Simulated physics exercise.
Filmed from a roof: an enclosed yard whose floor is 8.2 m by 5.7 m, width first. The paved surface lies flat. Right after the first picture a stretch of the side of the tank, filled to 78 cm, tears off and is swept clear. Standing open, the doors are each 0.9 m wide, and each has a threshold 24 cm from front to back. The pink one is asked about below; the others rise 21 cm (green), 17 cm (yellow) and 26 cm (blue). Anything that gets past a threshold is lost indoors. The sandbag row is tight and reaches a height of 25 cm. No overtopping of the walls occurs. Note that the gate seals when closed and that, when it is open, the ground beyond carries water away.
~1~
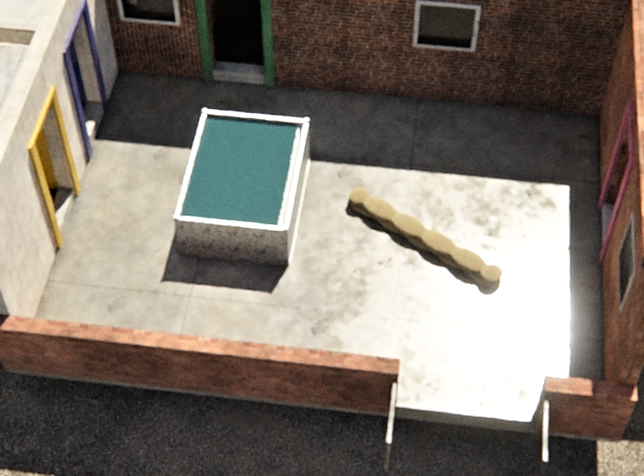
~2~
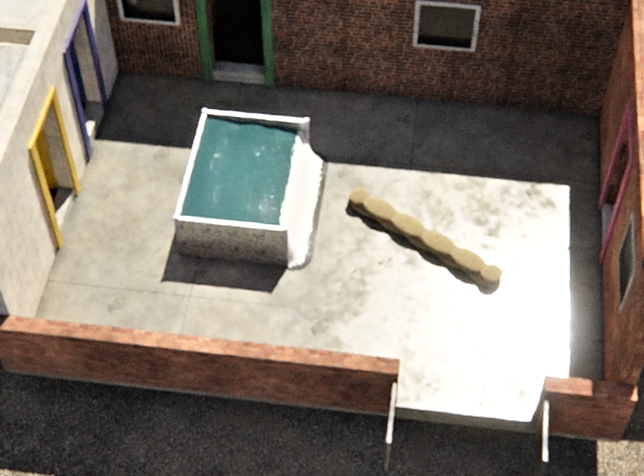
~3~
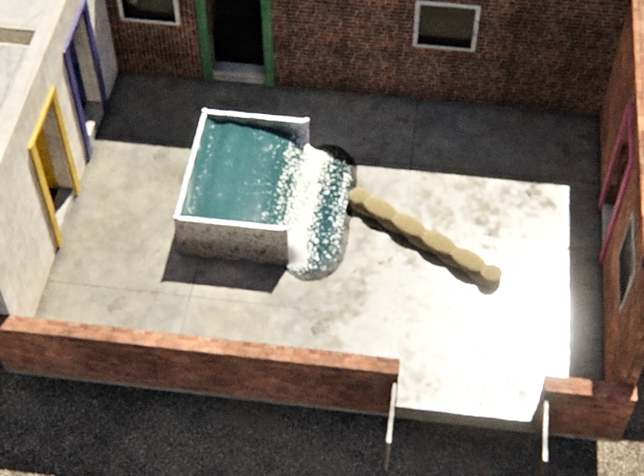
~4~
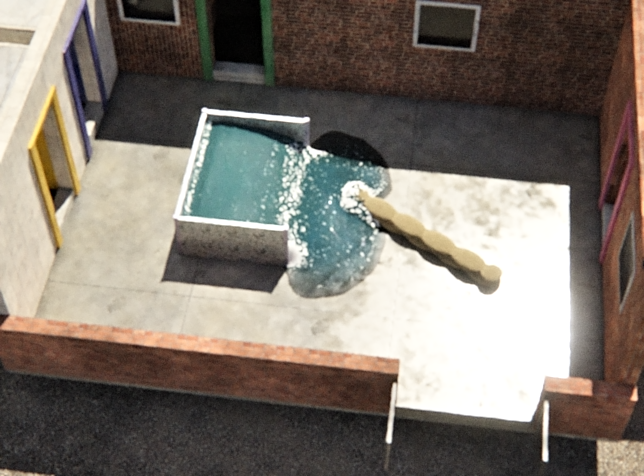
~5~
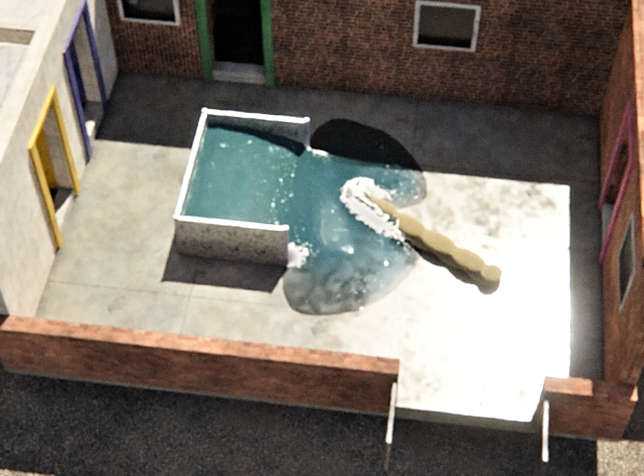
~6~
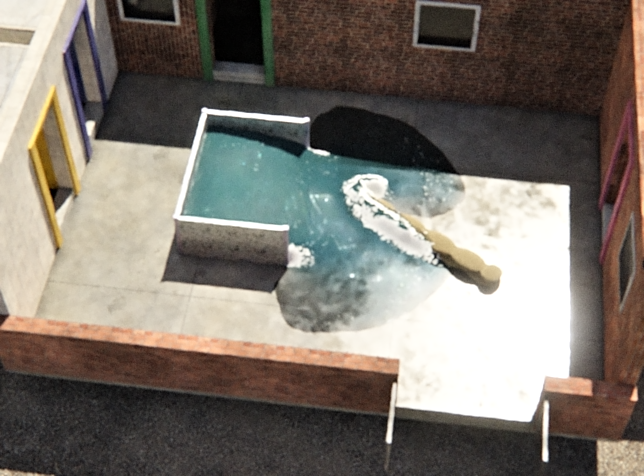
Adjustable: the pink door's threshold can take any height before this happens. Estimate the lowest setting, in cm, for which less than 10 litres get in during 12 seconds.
Around 13 cm.
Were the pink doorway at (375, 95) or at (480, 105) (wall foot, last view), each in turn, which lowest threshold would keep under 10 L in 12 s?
In turn: About 9.5 cm, about 13.5 cm.
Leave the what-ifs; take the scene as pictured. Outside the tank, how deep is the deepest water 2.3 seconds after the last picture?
Up to some 28 cm.
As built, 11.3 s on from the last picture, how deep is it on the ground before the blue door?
The depth there is around 5.0 cm.
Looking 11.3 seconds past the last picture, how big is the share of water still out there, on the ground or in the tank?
Around 66 per cent of the water.
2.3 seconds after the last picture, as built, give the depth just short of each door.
Pink door 12 cm, green door 0 cm, yellow door 0 cm, blue door 0 cm.
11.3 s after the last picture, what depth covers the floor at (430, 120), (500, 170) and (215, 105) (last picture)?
Close to 4, 3 and 3 cm, one after the other.
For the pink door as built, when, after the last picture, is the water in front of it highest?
Around 1.8 s, give or take.
Then, 0.7 s after the last picture water covers 45 % of the floor, deepest (40 cm) near (353, 196); it has not reached the pink door.
Then, 2.3 s after the last picture water covers 55 % of the floor, deepest (28 cm) near (562, 132); 12 cm at the pink door, 0 litres in over its 19 cm threshold.
Then, 11.3 s after the last picture water covers 95 % of the floor, deepest (7 cm) near (152, 101); 4 cm at the pink door, 0 litres in over its 19 cm threshold.
At the pink door as built, the water peaked near 17 cm, 1.7 s after the last picture.
With a threshold of 11.5 cm, 17 litres would have come in within the 12 s; with 15.5 cm, 3 litres. So under 10 litres takes about 13 cm.
